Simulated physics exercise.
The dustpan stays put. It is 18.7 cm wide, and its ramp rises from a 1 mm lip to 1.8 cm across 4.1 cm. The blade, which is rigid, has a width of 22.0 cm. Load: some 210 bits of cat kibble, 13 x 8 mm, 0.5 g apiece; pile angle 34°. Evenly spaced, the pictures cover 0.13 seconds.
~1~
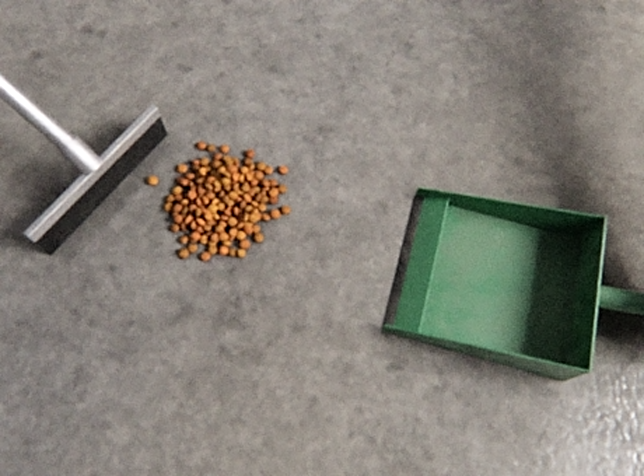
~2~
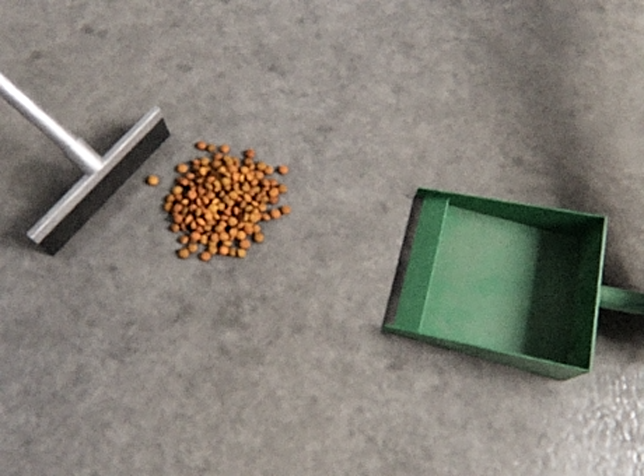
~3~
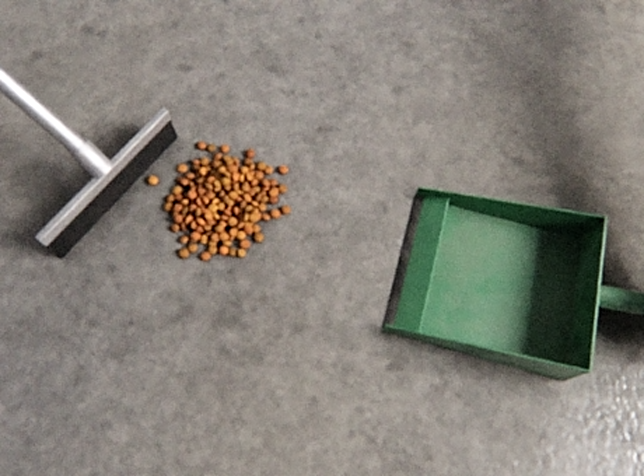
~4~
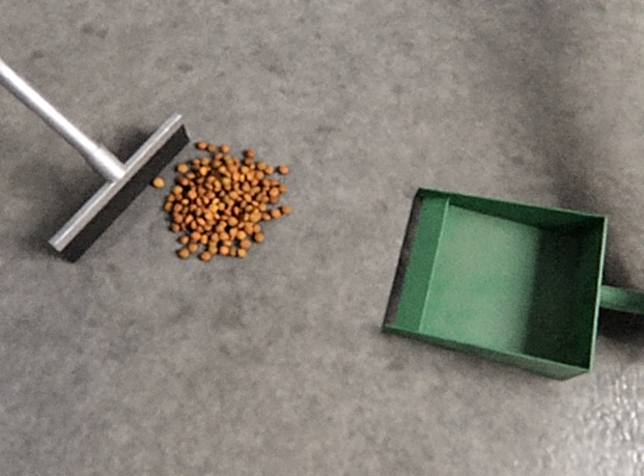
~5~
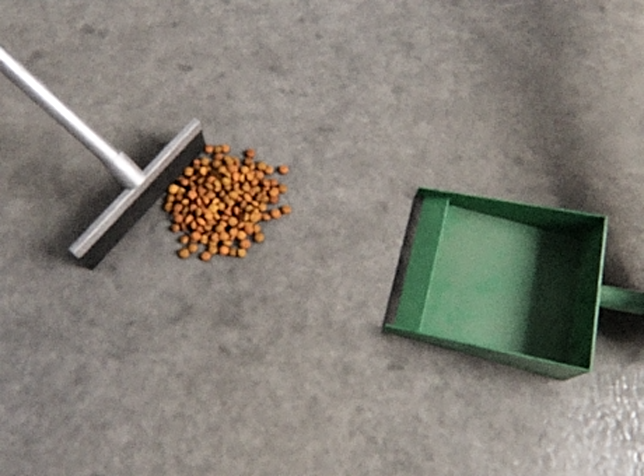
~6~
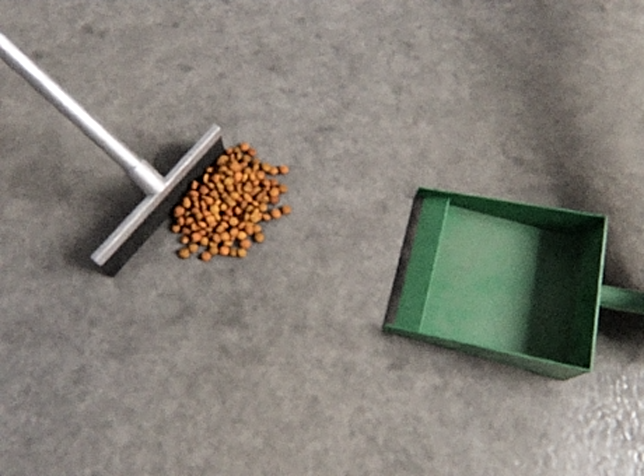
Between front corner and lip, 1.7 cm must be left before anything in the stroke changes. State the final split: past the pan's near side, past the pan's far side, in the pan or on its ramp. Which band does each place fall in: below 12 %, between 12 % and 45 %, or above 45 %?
Outcome: Past the pan's near side: A moderate quantity. Past the pan's far side: Not much. In the pan or on its ramp: A moderate quantity.
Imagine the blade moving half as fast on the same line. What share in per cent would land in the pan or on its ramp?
Then around 15 per cent.
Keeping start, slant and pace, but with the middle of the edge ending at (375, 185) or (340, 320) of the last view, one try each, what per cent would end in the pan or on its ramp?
Close to 5 and 25 percent, in that order.
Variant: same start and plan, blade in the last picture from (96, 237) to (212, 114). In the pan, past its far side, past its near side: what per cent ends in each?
You'd see pan at 5, far at 15 and near at 5.
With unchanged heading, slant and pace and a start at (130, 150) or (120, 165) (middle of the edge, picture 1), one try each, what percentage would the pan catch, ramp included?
25 and 35 per cent, roughly.
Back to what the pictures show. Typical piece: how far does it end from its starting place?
About 24 cm.
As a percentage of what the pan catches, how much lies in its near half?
I'd say near 60 per cent.
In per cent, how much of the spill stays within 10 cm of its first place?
0 %.
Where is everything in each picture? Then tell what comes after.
The first picture shows blade from (33, 236) to (155, 113), moved 0.0 cm, 0 of the pieces shifted so far; middle of the pieces at (226, 202); pan at (500, 287).
The second picture shows blade from (36, 237) to (158, 114), moved 0.4 cm, 0 of the pieces shifted so far; middle of the pieces at (226, 202).
The third picture shows blade from (44, 240) to (166, 116), moved 1.5 cm, 0 of the pieces shifted so far; middle of the pieces at (226, 202).
The fourth picture shows blade from (58, 245) to (178, 121), moved 3.2 cm, 1 of the pieces shifted so far; middle of the pieces at (226, 202).
The fifth picture shows blade from (77, 252) to (197, 126), moved 5.8 cm, 6 of the pieces shifted so far; middle of the pieces at (226, 202).
The sixth picture shows blade from (99, 260) to (217, 133), moved 8.5 cm, 104 of the pieces shifted so far; middle of the pieces at (229, 203); pan at (501, 287).
Then, 0.14 s after the last picture, middle of the blade 16 cm from the lip; 0 % over the lip, far side 5 %, near side 10 %.
Then, 0.23 s after the last picture, middle of the blade 8 cm from the lip; 0 % over the lip, far side 10 %, near side 15 %.
Then, 0.45 s after the last picture, middle of the blade 5 cm from the lip; 35 % over the lip, far side 10 %, near side 20 %.
In the end, near side 20 %, far side 10 %, pan 30 %, in front of the lip or behind the blade 40 %.
